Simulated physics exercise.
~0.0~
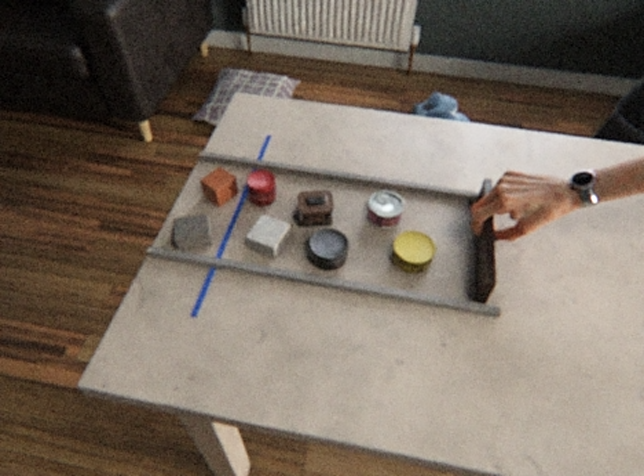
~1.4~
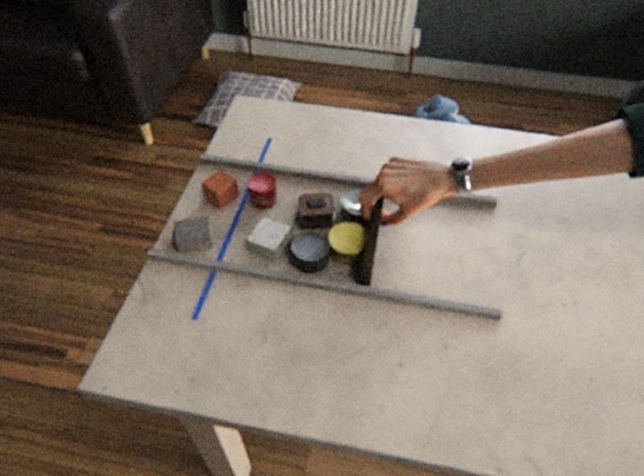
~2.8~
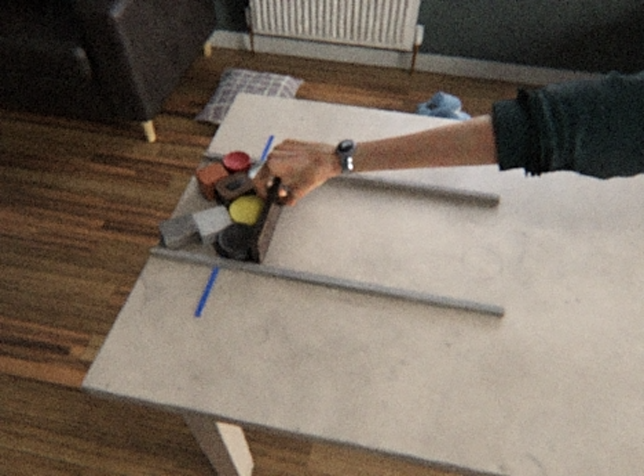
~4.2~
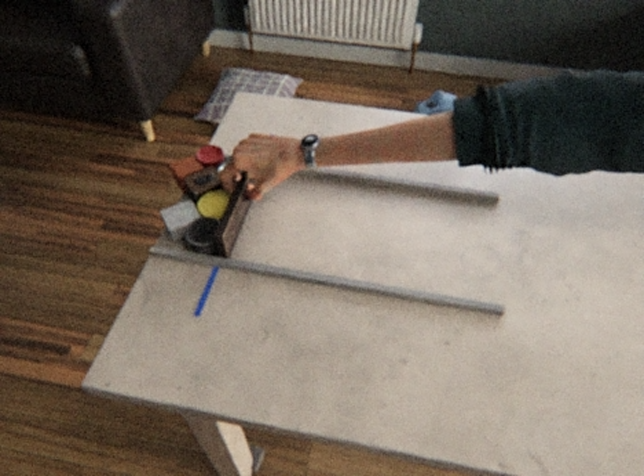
We see a hand slide an upright dark board leftward between two rails on a table, sweeping a cluster of small blocks and round tubs past a blue tape line until they crowd together at the table's edge, where the grey block drops off.
